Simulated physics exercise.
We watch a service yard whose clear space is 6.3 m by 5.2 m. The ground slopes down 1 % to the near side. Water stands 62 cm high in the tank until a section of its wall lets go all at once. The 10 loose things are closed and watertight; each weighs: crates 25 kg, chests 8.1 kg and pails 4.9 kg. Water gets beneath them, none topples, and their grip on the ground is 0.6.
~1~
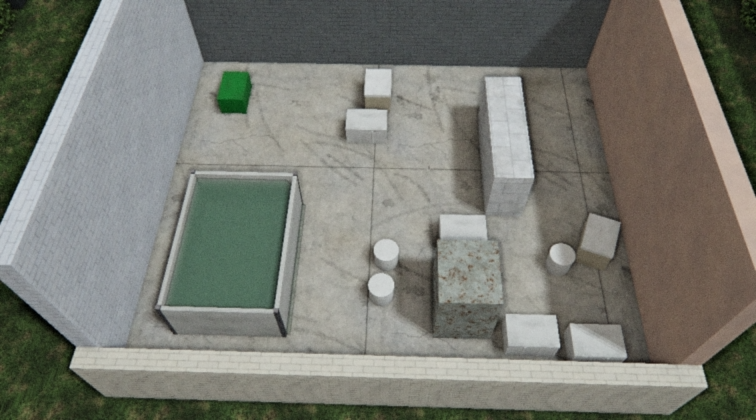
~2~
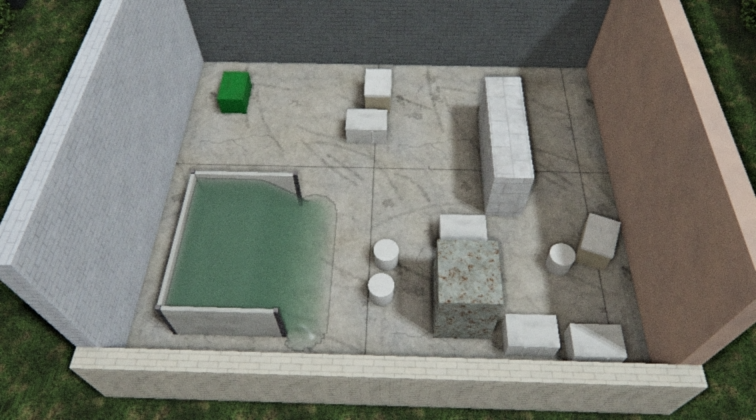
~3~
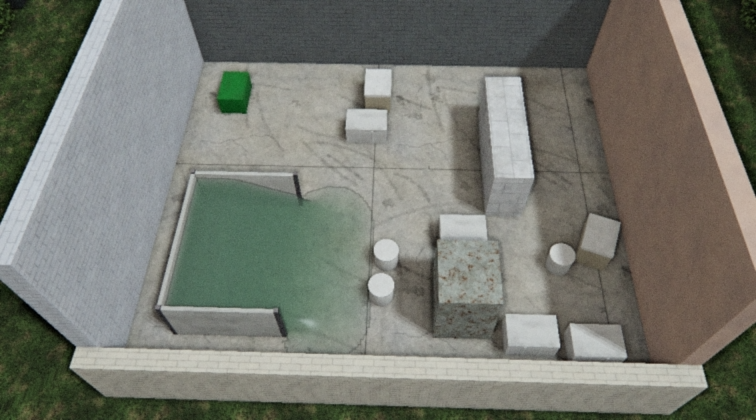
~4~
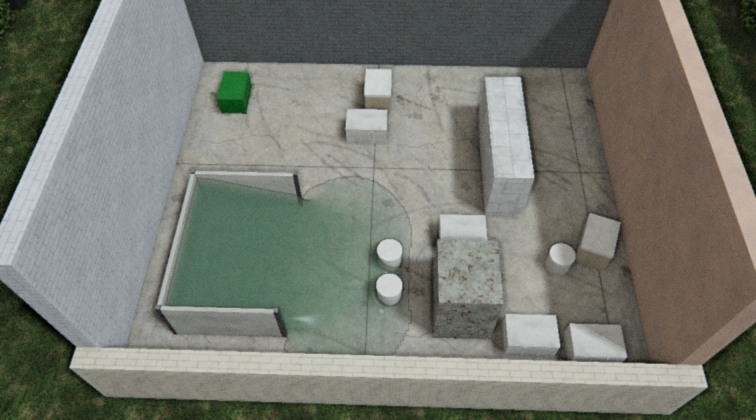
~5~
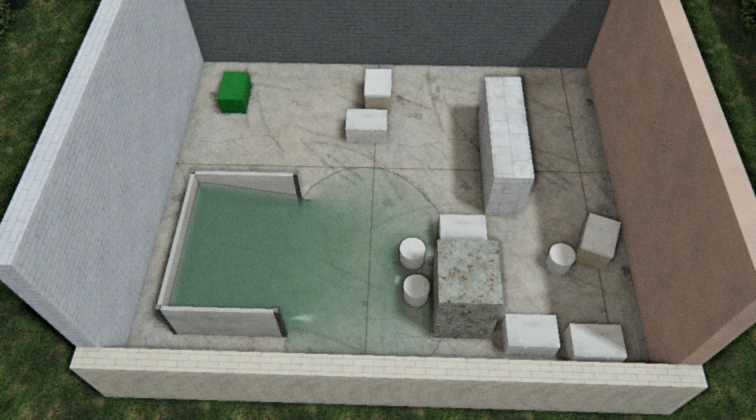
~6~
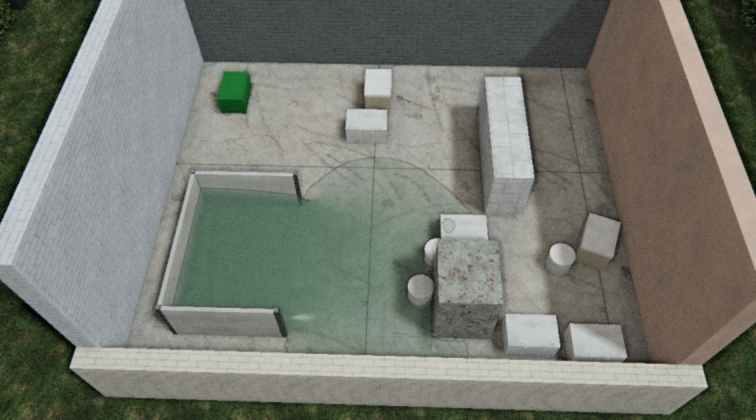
A walled concrete yard edged by grass is seen from high above, the camera still. A pale-walled tank of green water stands at left, a green crate beyond it, with white boxes, a long white block, a speckled block and three white pails elsewhere. The tank's right side opens and water spreads rightward over the floor, reaching two pails and pushing them right, up to the speckled block, while the crate stays put.
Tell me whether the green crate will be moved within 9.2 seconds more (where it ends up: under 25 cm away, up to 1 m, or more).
The green crate holds its place.
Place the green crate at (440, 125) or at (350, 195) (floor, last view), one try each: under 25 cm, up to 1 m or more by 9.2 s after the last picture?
In turn: It slides a little; it ends far away.
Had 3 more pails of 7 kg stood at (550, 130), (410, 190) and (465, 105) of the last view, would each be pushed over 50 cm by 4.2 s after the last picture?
In turn: Less, past it, more.
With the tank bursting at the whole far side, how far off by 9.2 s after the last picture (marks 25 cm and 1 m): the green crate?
In that case the green crate gets carried off.
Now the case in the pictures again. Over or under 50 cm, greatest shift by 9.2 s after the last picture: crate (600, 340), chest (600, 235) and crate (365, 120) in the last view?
In turn: More, over, less.
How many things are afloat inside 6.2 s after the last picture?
At that moment 3.
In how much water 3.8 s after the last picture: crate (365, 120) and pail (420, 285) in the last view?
About 3 and 12 cm.
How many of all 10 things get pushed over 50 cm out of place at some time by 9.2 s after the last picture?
8 of them.
Then, 1.2 s after the last picture the green crate is near (233, 85), 0.0 m from its start, aground; 1 afloat.
Then, 3.8 s after the last picture the green crate is near (233, 85), 0.0 m from its start, aground; 5 afloat.
Then, 6.2 s after the last picture the green crate is near (233, 85), 0.0 m from its start, aground; 3 afloat.
Then, 9.2 s after the last picture the green crate is near (233, 85), 0.0 m from its start, aground; 5 afloat.
